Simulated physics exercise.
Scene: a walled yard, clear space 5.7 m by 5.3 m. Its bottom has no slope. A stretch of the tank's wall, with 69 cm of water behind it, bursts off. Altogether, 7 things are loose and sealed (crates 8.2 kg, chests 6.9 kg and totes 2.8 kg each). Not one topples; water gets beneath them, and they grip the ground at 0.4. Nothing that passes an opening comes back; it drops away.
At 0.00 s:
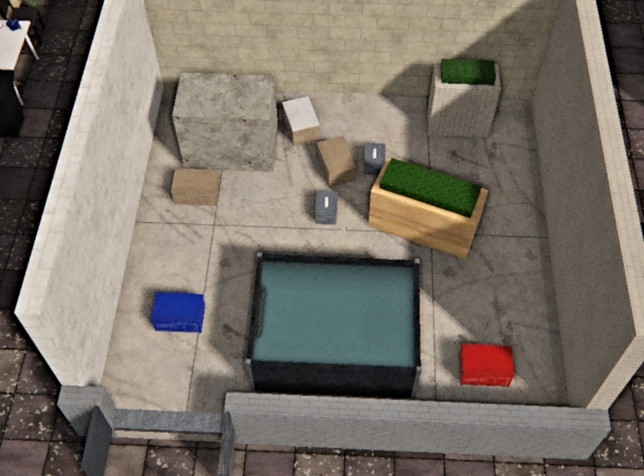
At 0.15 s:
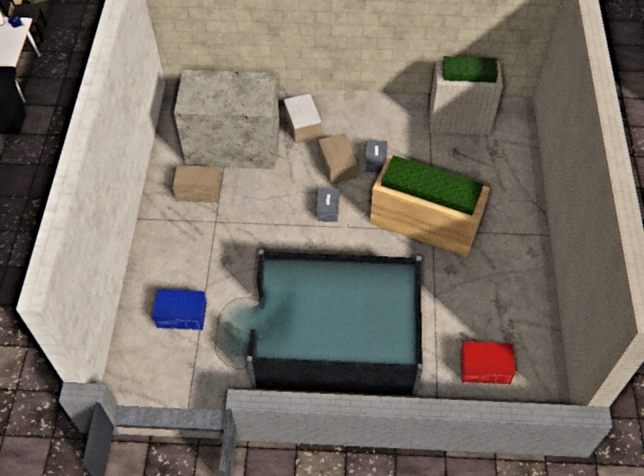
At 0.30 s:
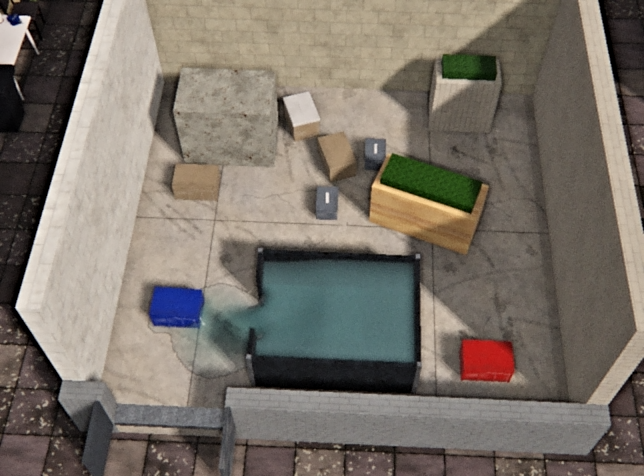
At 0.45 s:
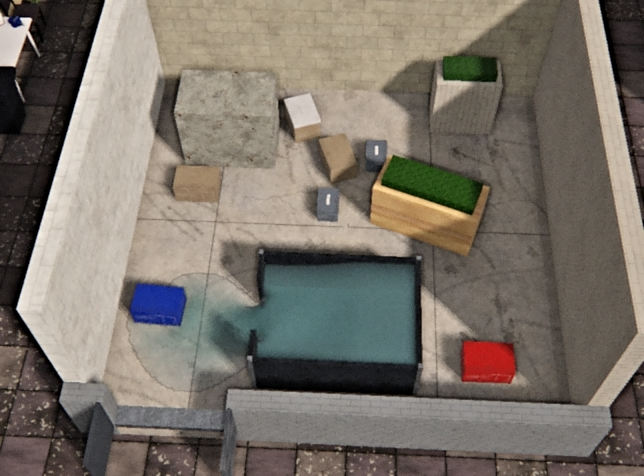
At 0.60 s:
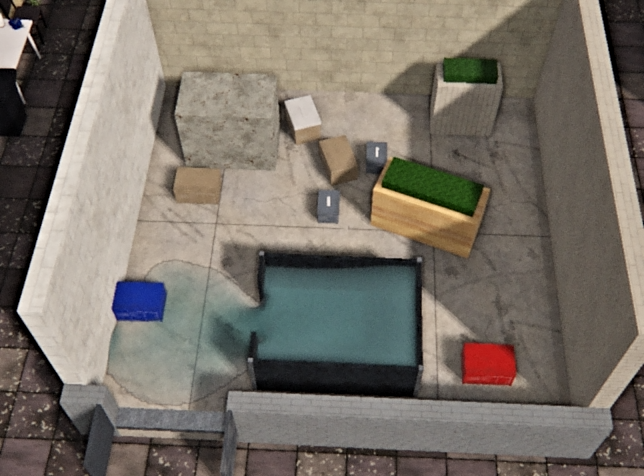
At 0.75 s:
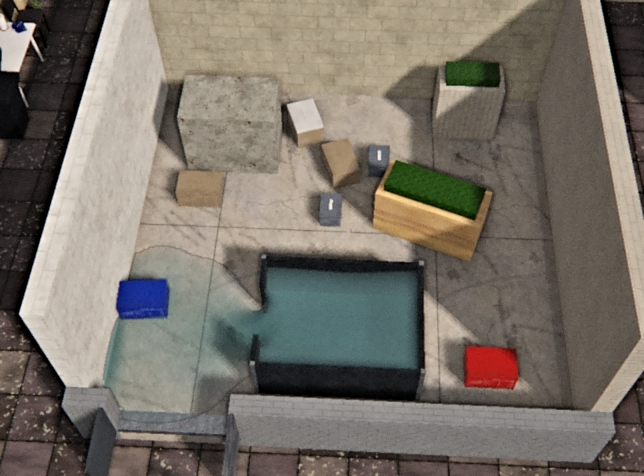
Water burst from the left side of the dark tank in the walled yard and spread across the floor, pushing the blue crate a short way left while the red crate and other boxes stayed put.
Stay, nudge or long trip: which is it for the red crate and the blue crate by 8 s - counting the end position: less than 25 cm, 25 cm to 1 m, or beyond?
In order: The red crate will be roughly where it started; the blue crate will be over a metre off.
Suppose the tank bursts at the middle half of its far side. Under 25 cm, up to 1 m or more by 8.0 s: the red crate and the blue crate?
Red crate: A modest shift; blue crate: Washed well away.
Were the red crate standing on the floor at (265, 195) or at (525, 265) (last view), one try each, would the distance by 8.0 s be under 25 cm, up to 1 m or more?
In turn: It gets carried off; it holds its place.
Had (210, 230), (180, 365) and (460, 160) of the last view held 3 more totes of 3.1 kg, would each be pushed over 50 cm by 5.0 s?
Taking them in order: Far enough, far enough and not far enough.
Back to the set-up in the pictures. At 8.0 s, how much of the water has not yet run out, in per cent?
72 % or so.
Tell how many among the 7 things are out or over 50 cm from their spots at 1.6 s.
That would be 1.
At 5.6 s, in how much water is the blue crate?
Roughly 3 cm at that moment.
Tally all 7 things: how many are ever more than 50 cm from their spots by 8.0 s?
The count comes to 6.
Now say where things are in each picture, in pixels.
The first picture shows the red crate at (488, 360) rests on the ground; the blue crate at (177, 307), on the bottom; water covers 2.7 m2; 0 of 7 have shifted.
The second picture shows the red crate at (489, 358), on the bottom; the blue crate at (179, 304) rests on the ground; water covers 3.1 m2; 0 of 7 have shifted.
The third picture shows the red crate at (488, 356), on the bottom; the blue crate at (176, 302), on the bottom; 3.7 m2 under water; 0 of 7 have shifted.
The fourth picture shows the red crate at (489, 357) rests on the ground; the blue crate at (157, 299) rests on the ground, 28 cm from its start; water covers 4.5 m2; 1 of 7 have shifted.
The fifth picture shows the red crate at (490, 359), on the bottom; the blue crate at (137, 296), on the bottom, 56 cm from its start; 5.5 m2 under water; 1 of 7 have shifted.
The sixth picture shows the red crate at (492, 363), on the bottom; the blue crate at (141, 294), on the bottom, 56 cm from its start; water covers 6.4 m2; 1 of 7 have shifted.
After 1.6 s the red crate is near (492, 363), 0.0 m from its start, aground; the blue crate is near (143, 264), 0.8 m from its start, afloat; 0 of 7 are out; 1 afloat.
After 3.6 s the red crate is near (492, 363), 0.0 m from its start, aground; the blue crate is near (224, 174), 2.1 m from its start, afloat; 0 of 7 are out; 1 afloat.
After 5.6 s the red crate is near (492, 363), 0.0 m from its start, aground; the blue crate is near (307, 229), 2.0 m from its start, aground; 0 of 7 are out; 3 afloat.
After 8.0 s the red crate is near (492, 363), 0.0 m from its start, aground; the blue crate is near (292, 251), 1.6 m from its start, afloat; 0 of 7 are out; 4 afloat.
